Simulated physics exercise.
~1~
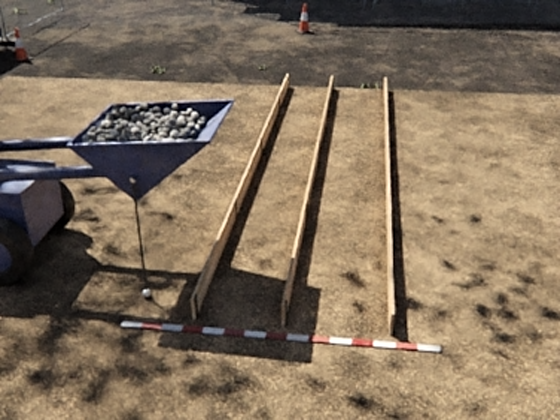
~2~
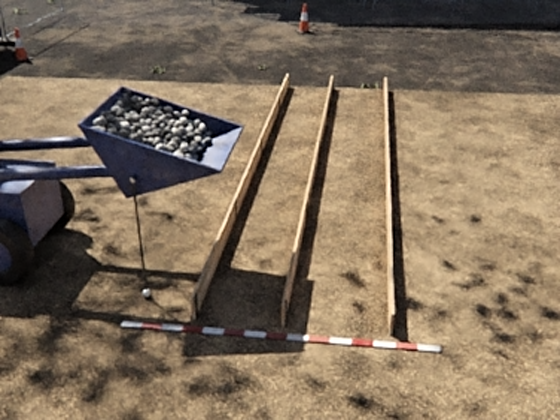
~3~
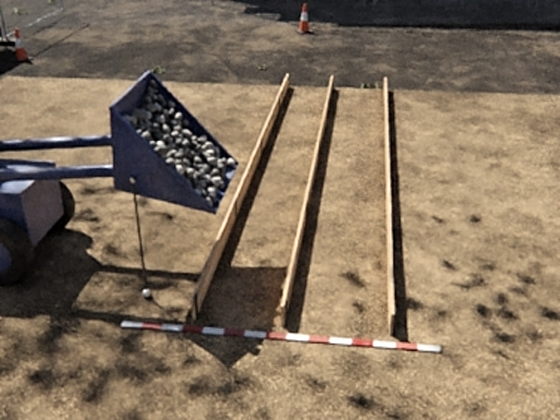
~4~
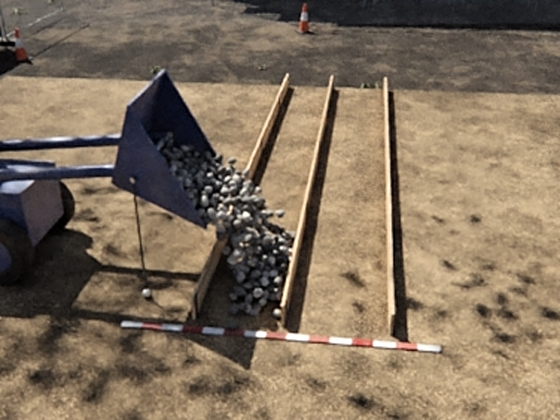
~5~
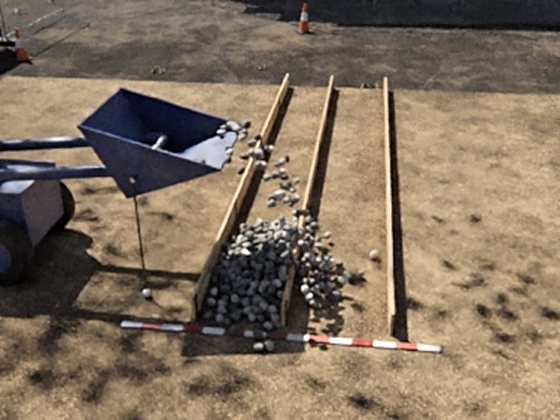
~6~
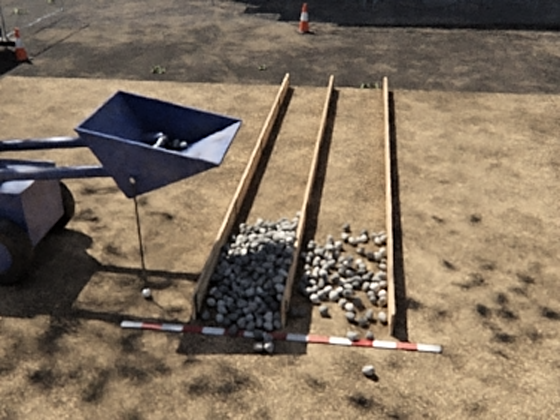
A blue bucket full of round stones tipped down to the right and poured its load between the wooden boards, then swung back up with a few left inside, leaving most stones heaped in the left bay and fewer in the right.
